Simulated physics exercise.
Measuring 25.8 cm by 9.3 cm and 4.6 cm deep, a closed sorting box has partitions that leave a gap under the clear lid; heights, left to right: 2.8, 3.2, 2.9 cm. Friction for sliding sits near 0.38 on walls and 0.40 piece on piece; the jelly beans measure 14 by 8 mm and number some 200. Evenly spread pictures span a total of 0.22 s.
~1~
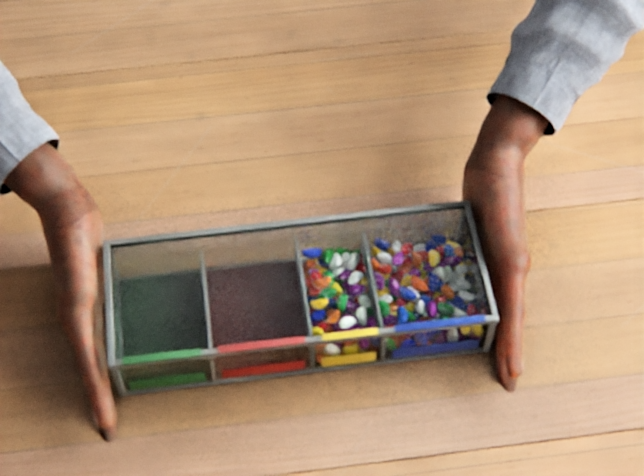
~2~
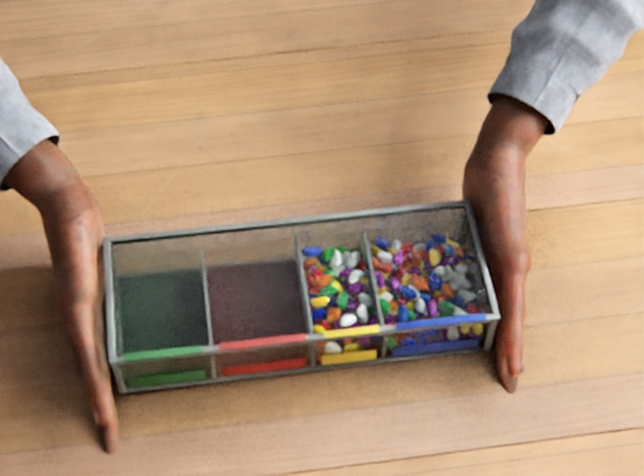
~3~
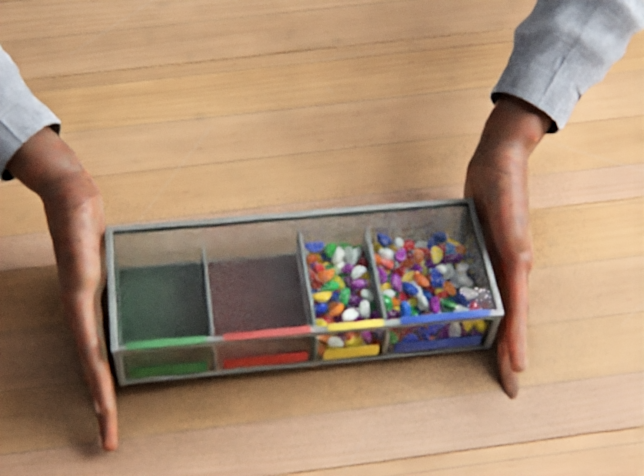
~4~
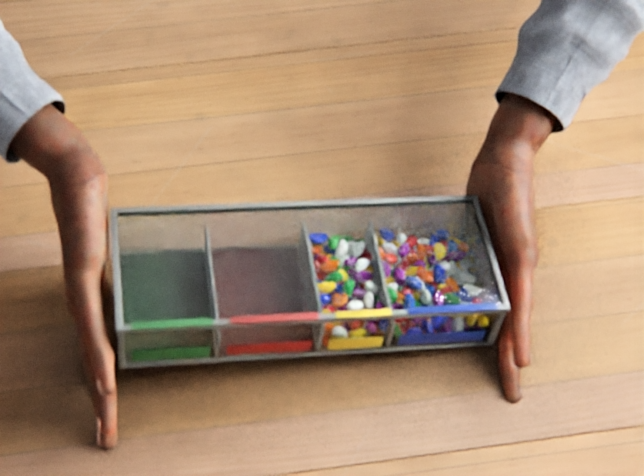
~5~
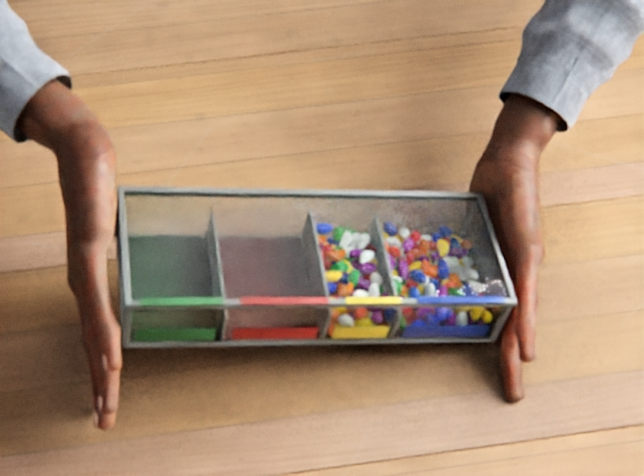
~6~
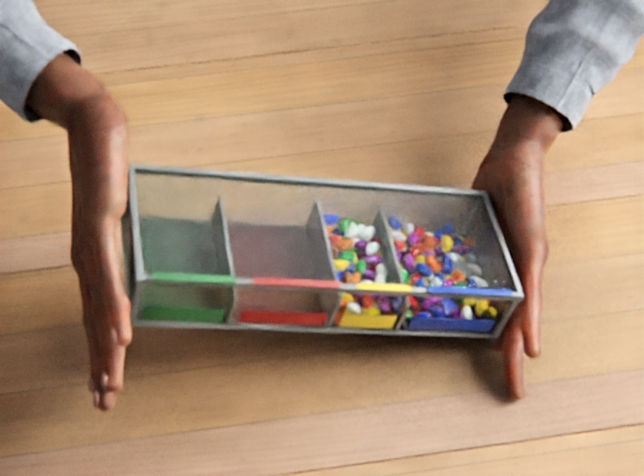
Clear-lidded sorting box of colourful jelly beans tilting gradually as two hands raise its left end, beans staying in the yellow and blue sections.
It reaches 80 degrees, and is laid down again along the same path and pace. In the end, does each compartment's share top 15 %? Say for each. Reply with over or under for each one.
Red compartment: Under, blue compartment: Over, green compartment: Under, yellow compartment: Over.
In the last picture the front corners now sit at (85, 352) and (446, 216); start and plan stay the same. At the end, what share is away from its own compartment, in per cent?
I'd say close to 20 in a hundred.
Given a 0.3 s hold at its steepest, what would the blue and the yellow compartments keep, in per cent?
Blue keeps 70% and yellow keeps 30%.
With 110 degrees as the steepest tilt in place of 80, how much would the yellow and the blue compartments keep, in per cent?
With that change you'd see yellow at 25 % and blue at 75 %.
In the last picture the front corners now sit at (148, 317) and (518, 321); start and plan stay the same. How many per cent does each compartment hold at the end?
Red 0 %, blue 75 %, green 0 %, yellow 25 %.
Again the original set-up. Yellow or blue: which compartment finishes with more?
Blue.
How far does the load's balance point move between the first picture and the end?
Around 2.0 centimetres, start to finish.
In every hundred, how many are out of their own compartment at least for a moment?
That share comes to about 15 per cent.
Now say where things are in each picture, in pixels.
In the first frame, box tilt 0 degrees, front corners at (115, 362) and (492, 317); blue 55 %, yellow 45 %.
In the second frame, box tilt 1 degrees, front corners at (115, 359) and (493, 315).
In the third frame, box tilt 4 degrees, front corners at (117, 347) and (497, 312), lowest corner right back.
In the fourth frame, box tilt 8 degrees, front corners at (123, 327) and (503, 306), lowest corner right back.
In the fifth frame, box tilt 13 degrees, front corners at (131, 302) and (510, 300), lowest corner right back.
In the sixth frame, box tilt 18 degrees, front corners at (143, 277) and (517, 294), lowest corner right back; blue 55 %, yellow 45 %.
Then, 0.64 s after the last picture, tilt 79 degrees; blue 60 %, yellow 40 %.
Then, 1.06 s after the last picture, tilt 34 degrees; blue 70 %, yellow 30 %.
Then, 1.57 s after the last picture, tilt 0 degrees; blue 70 %, yellow 30 %.
In the end, red 0 %, blue 70 %, green 0 %, yellow 30 %.
